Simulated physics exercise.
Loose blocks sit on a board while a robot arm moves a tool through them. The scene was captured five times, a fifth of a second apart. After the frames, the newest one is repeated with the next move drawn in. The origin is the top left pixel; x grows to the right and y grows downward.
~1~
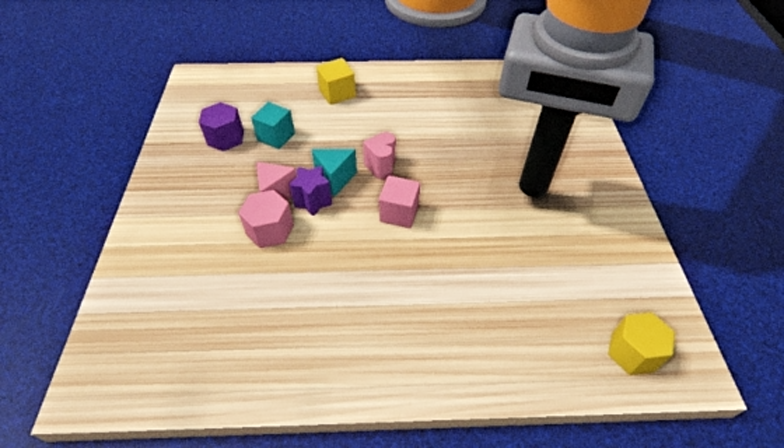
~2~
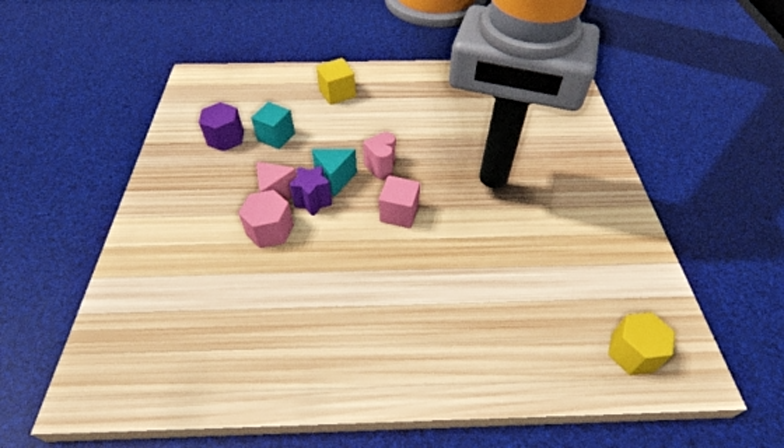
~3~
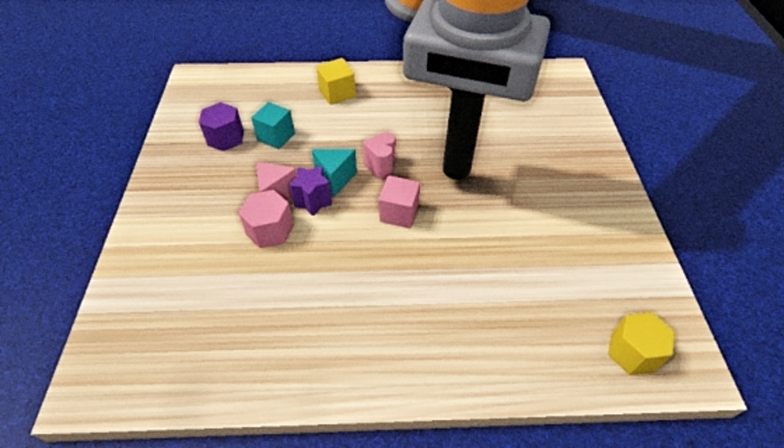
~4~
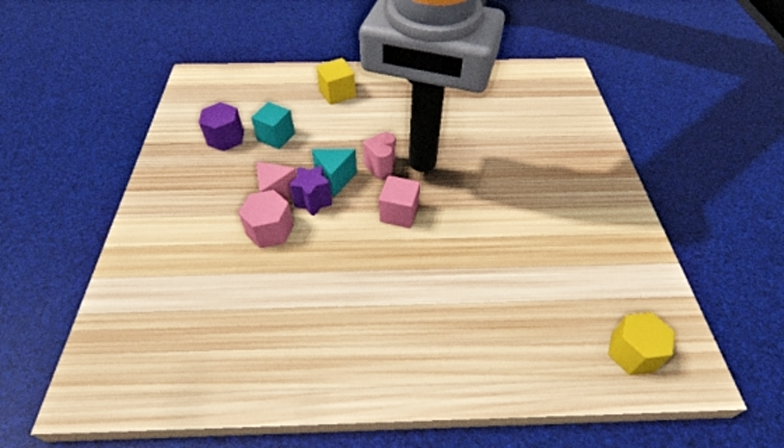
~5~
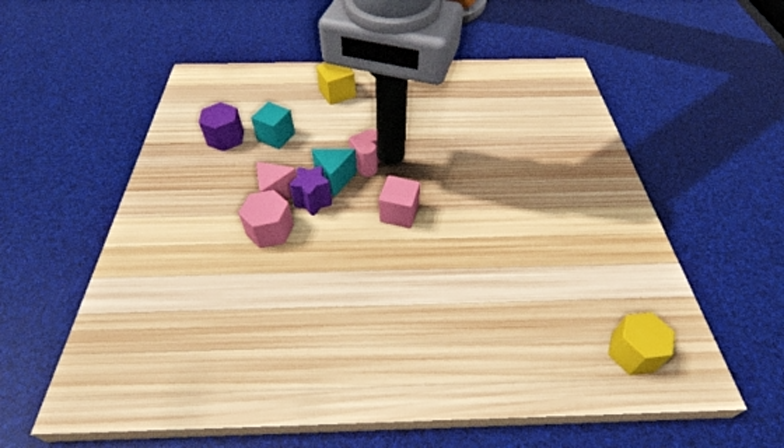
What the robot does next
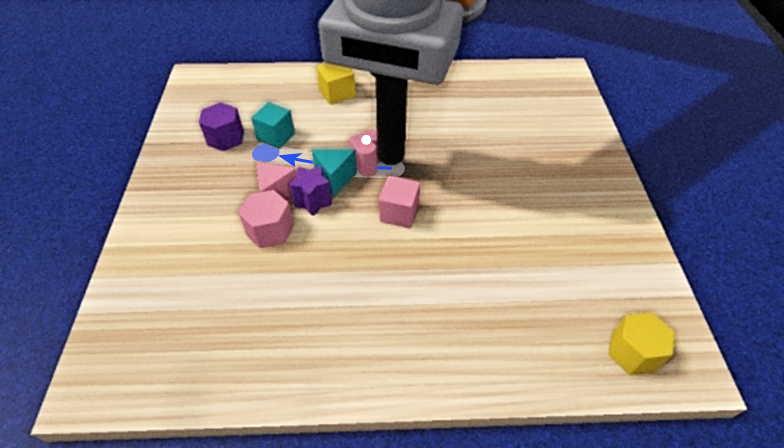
A pale wooden board on a blue surface is seen from above at an angle by a still camera. Pink, purple, turquoise and yellow blocks cluster at the upper left, with one yellow block alone at the lower right. A grey and orange robot arm slides its black tool leftward from the upper right and nudges the pink heart slightly left, while the other blocks stay put.
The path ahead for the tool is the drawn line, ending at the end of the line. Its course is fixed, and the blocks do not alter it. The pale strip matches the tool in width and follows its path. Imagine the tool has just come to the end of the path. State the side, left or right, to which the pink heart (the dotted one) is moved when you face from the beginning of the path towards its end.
Toward the right.
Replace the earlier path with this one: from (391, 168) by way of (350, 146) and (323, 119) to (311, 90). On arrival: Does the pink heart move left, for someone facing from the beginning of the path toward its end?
That would be a yes.
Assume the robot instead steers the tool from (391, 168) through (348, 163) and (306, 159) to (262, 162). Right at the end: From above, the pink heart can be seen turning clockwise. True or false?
That is true.
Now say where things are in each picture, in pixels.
In the first frame, lower end of the tool at (533, 188), tops of blocks, pink six-sided block at (263, 207), turquoise four-sided block at (271, 113), pink triangular block at (271, 173), turquoise triangular block at (333, 156), pink heart at (381, 143).
In the second frame, tool at (493, 179), blocks as before.
In the third frame, tool at (456, 171), blocks as before.
In the fourth frame, tool at (422, 164), blocks as before.
In the fifth frame, tool at (391, 157), pink six-sided block at (263, 207), turquoise four-sided block at (271, 113), pink triangular block at (271, 173), turquoise triangular block at (333, 156), pink heart at (366, 140).
The drawn path runs from (391, 168) over (326, 164) to (266, 153); the dot is on the pink heart.
The first path, step by step. One third of the way, tool at (346, 155); turquoise triangular block at (314, 152), turned 75° anticlockwise; pink heart at (330, 129), turned 35° clockwise.
Two thirds of the way, tool at (303, 150); pink triangular block at (267, 179), turned 25° clockwise; turquoise triangular block at (286, 158); pink heart at (310, 121), turned 90° clockwise.
At the end, tool at (263, 141); pink six-sided block not moved; turquoise four-sided block at (264, 109), turned 35° clockwise; pink triangular block at (267, 179), turned 25° clockwise; turquoise triangular block at (286, 158), turned 125° anticlockwise; pink heart at (309, 121), turned 100° clockwise.
